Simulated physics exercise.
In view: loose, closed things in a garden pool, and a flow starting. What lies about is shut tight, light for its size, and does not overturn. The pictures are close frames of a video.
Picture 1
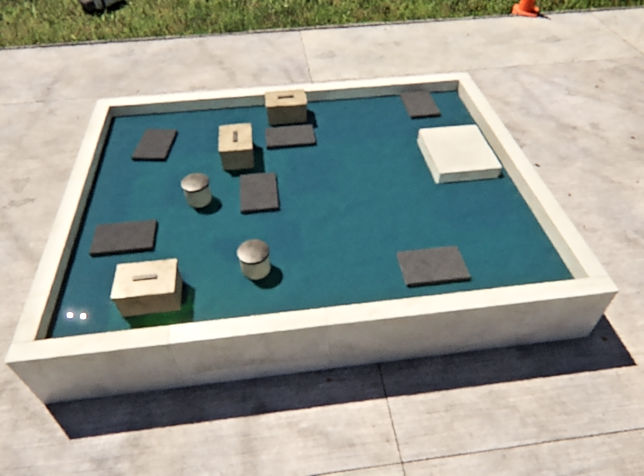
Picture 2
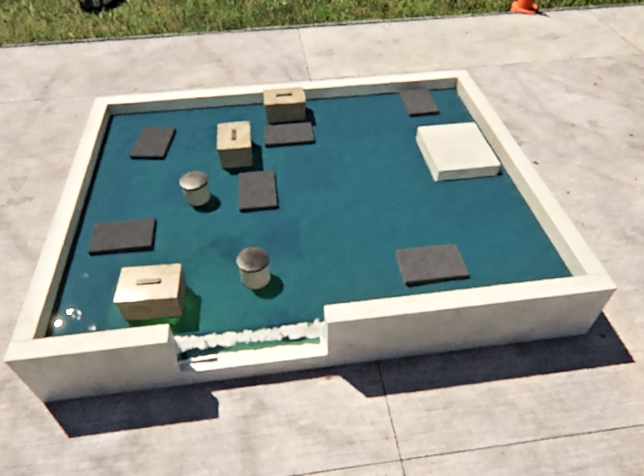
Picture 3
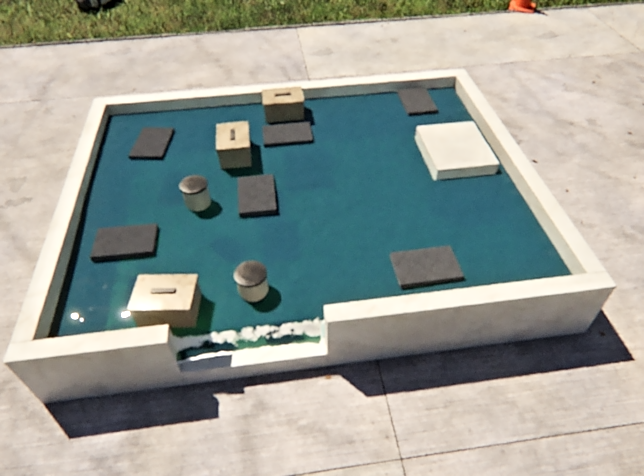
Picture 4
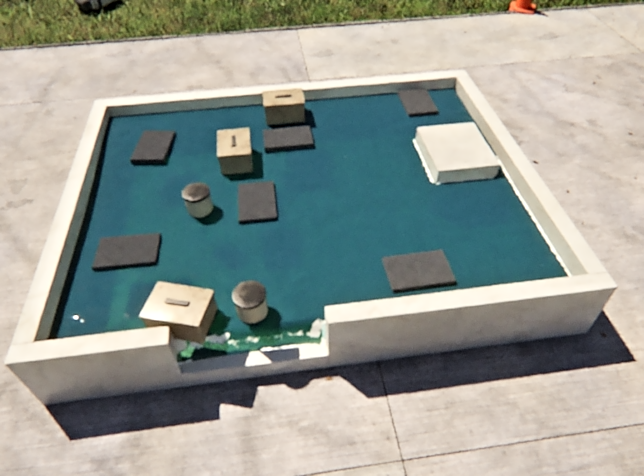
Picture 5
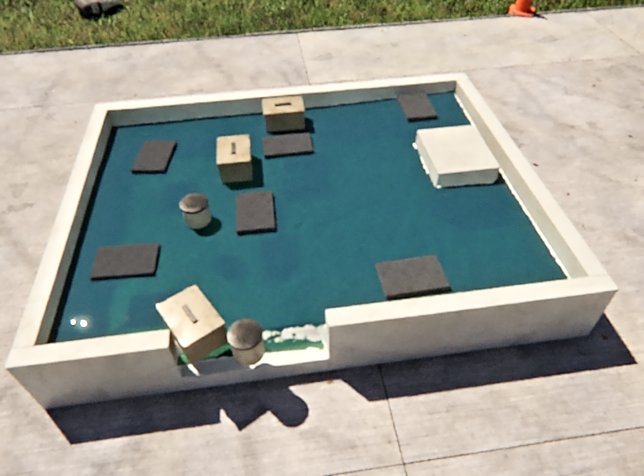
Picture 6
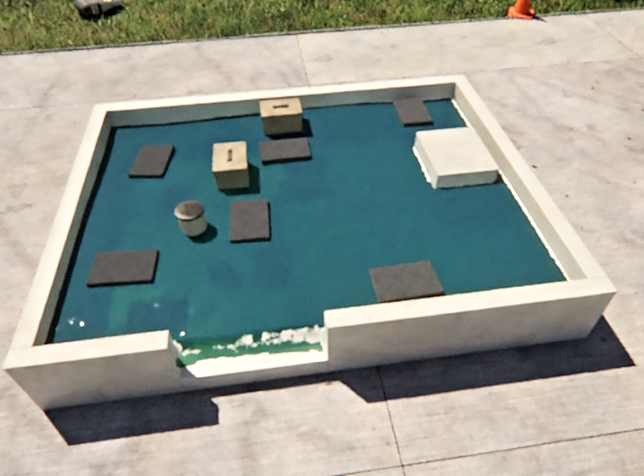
A shallow, white-walled pool sits on pale paving beside grass, seen from above at an angle by a still camera. Three tan boxes and two dark-topped round containers float at left and centre among flat dark slabs, with a white block at right. A gap opens in the near wall, water pours through, and the nearest box and round container drift to it and leave through it while the other pieces shift slightly.
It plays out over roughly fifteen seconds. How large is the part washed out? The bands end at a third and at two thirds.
It is from one to two thirds.
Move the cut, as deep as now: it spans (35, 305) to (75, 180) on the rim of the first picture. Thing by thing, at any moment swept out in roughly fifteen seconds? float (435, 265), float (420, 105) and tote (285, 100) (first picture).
In turn: No, no, no.
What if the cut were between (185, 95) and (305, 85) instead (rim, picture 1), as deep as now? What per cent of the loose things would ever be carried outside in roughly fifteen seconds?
Close to 50 %.
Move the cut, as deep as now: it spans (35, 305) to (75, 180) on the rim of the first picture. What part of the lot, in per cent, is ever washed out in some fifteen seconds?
Some 60 per cent.
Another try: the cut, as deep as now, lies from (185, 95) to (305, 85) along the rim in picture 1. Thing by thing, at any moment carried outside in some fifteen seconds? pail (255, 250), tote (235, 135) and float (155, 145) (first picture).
One after the other: Kept in, carried outside, out.
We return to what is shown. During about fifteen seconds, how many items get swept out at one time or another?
The number is 5.
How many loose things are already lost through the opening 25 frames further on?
The number is 5.
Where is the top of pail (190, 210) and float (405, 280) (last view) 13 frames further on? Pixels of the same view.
Close to (195, 282) and (296, 315).
A moment on, 2 of 11 are out; 9 afloat.
Next, 2 of 11 are out; 9 afloat.
Later, 5 of 11 are out; 6 afloat.
In the end, 5 of 11 are out; 6 afloat.
